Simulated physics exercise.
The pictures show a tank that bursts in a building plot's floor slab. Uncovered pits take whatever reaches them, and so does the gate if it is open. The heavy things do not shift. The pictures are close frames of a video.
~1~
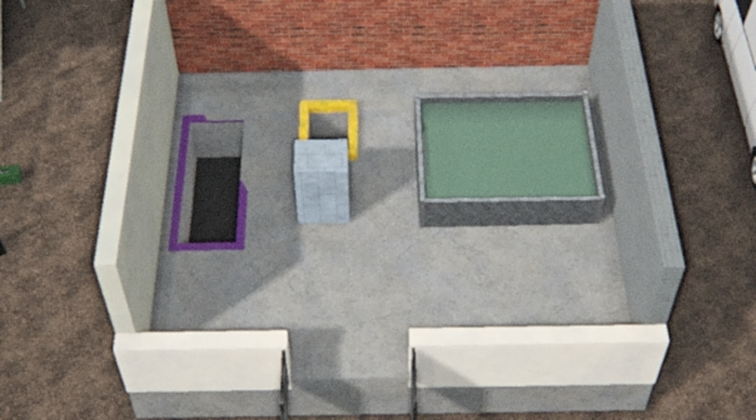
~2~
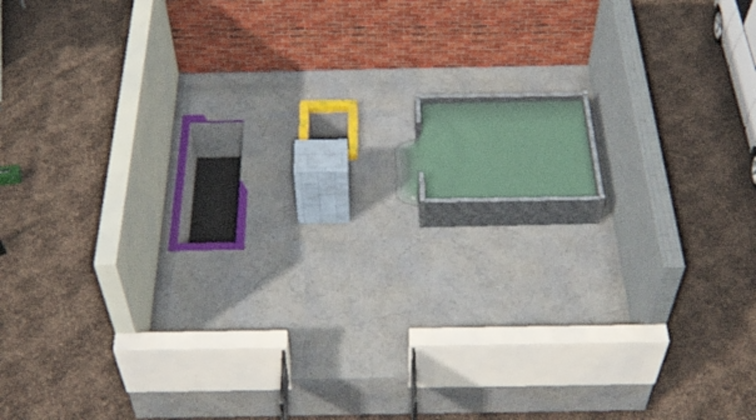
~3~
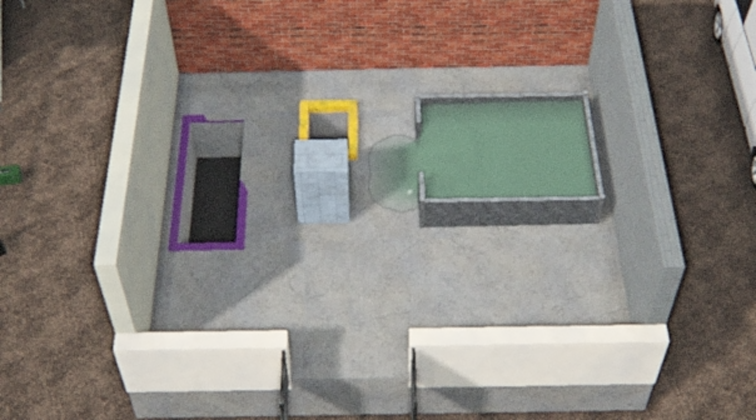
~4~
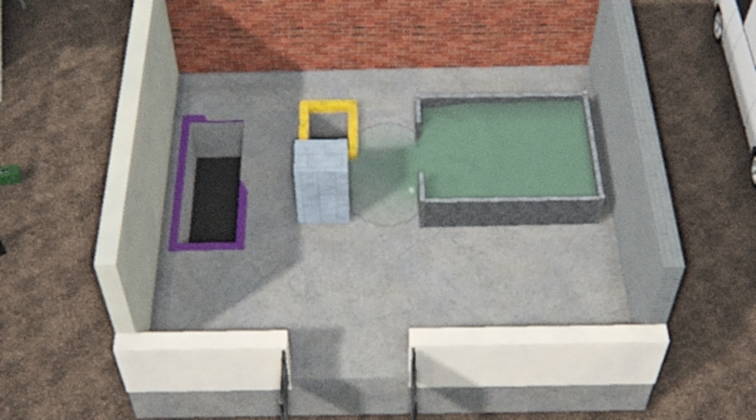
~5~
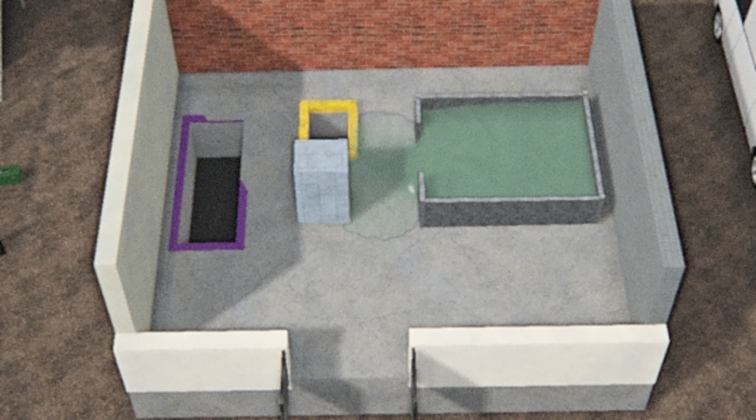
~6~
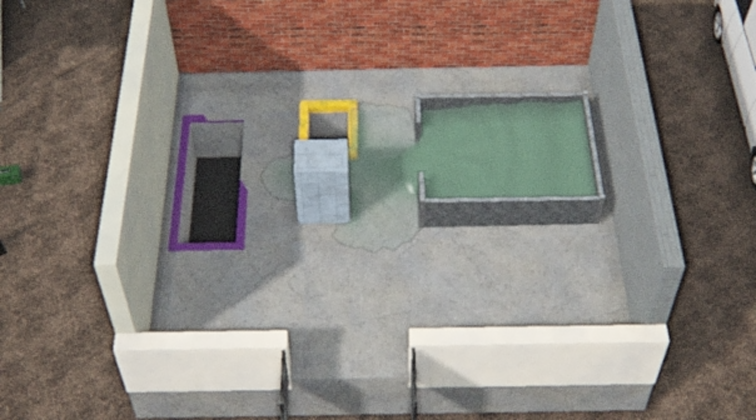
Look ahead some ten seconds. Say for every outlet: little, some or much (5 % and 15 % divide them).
The gate takes from 5 to 15 %; the purple pit takes more than 15 %; the yellow pit takes from 5 to 15 %.
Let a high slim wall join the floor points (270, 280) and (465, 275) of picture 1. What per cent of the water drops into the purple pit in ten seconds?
Roughly, in per cent: Purple 45.
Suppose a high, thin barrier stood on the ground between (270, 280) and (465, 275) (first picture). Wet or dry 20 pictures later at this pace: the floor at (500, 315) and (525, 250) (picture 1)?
In turn: No water, flooded.
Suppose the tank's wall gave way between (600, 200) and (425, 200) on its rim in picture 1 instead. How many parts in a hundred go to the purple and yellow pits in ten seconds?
In per cent: Purple 25, yellow 0.
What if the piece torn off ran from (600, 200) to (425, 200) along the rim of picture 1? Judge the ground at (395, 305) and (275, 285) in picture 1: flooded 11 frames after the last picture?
In that order: Wet, clear.
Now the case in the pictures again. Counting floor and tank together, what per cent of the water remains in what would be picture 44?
Some 58 per cent.
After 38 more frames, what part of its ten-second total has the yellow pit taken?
Roughly 95 per cent.
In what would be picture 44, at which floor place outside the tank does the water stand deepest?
At about (358, 195).
A moment on, water covers 20 % of the floor; the gate 0 %, the purple pit 2 %, the yellow pit 2 %.
Next, water covers 30 % of the floor; the gate 0 %, the purple pit 8 %, the yellow pit 5 %.
Then, water covers 40 % of the floor; the gate 2 %, the purple pit 18 %, the yellow pit 8 %.
Later, water covers 55 % of the floor; the gate 5 %, the purple pit 28 %, the yellow pit 9 %.
In the end, water covers 60 % of the floor; the gate 7 %, the purple pit 39 %, the yellow pit 10 %.
